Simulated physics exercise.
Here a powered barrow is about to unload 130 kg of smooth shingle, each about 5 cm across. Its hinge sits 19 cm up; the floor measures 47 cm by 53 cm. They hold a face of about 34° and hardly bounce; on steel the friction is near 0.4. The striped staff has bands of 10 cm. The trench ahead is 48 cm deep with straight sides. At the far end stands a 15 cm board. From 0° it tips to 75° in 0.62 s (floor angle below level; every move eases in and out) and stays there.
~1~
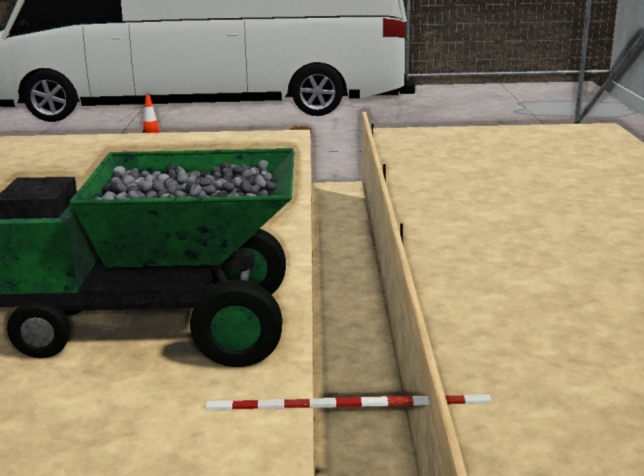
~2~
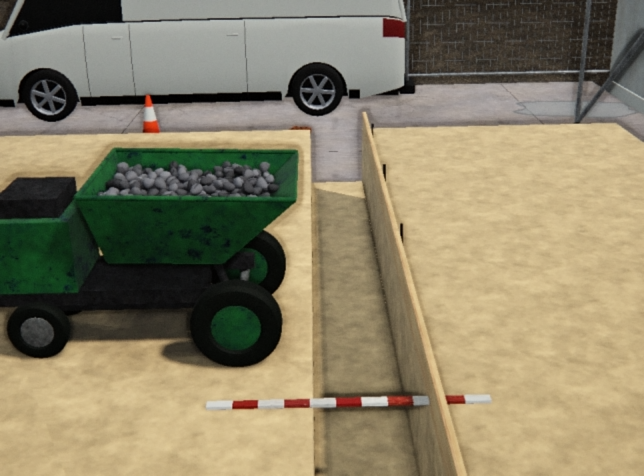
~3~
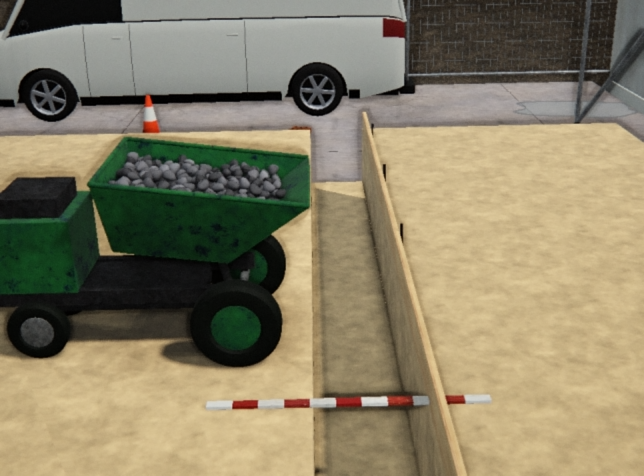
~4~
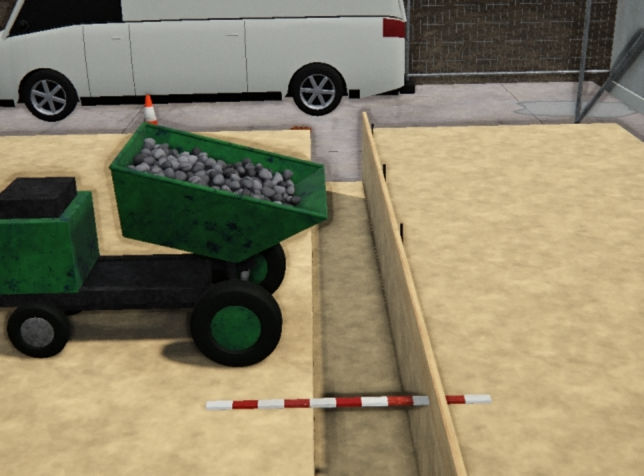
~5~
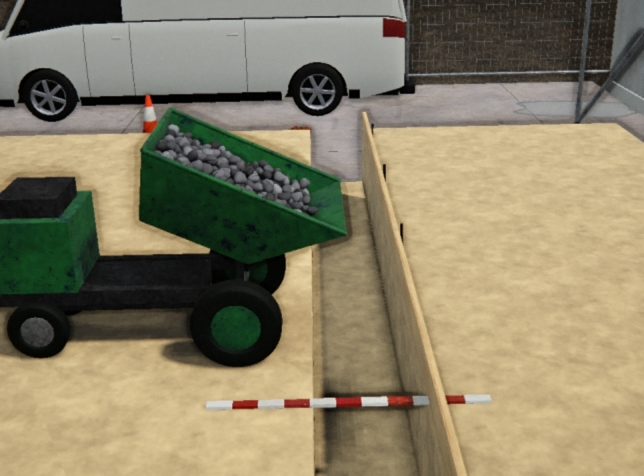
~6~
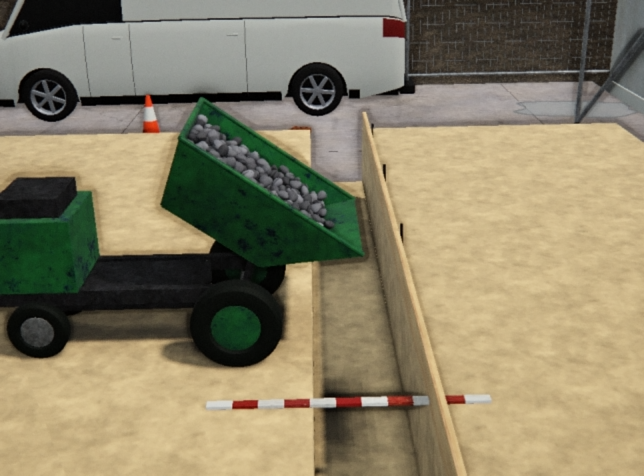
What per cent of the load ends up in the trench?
Some 61 per cent of it.
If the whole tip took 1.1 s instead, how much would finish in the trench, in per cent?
It would be near 70 per cent.
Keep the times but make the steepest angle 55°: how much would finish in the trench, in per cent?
It would be near 45 per cent.
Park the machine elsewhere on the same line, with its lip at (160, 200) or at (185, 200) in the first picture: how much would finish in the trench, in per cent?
First some 75, then 100 per cent.
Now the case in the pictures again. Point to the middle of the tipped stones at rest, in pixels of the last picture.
Their middle is at about (397, 399).
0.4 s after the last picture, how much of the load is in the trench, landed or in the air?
About 25 per cent by then.
Then, 0.2 s after the last picture the floor is at 63°, 100 % in the tray; the foremost stones are at (371, 268).
Then, 0.4 s after the last picture the floor is at 75°, 61 % in the tray, 25 % in the trench, 14 % past the trench; the foremost stones are at (475, 317).
Then, 0.8 s after the last picture the floor is at 75°, 10 % in the tray, 52 % in the trench, 38 % past the trench; the foremost stones are past the picture's edge.
Then, 2.7 s after the last picture the floor is at 75°, 0 % in the tray, 61 % in the trench, 39 % past the trench; the foremost stones are past the picture's edge.
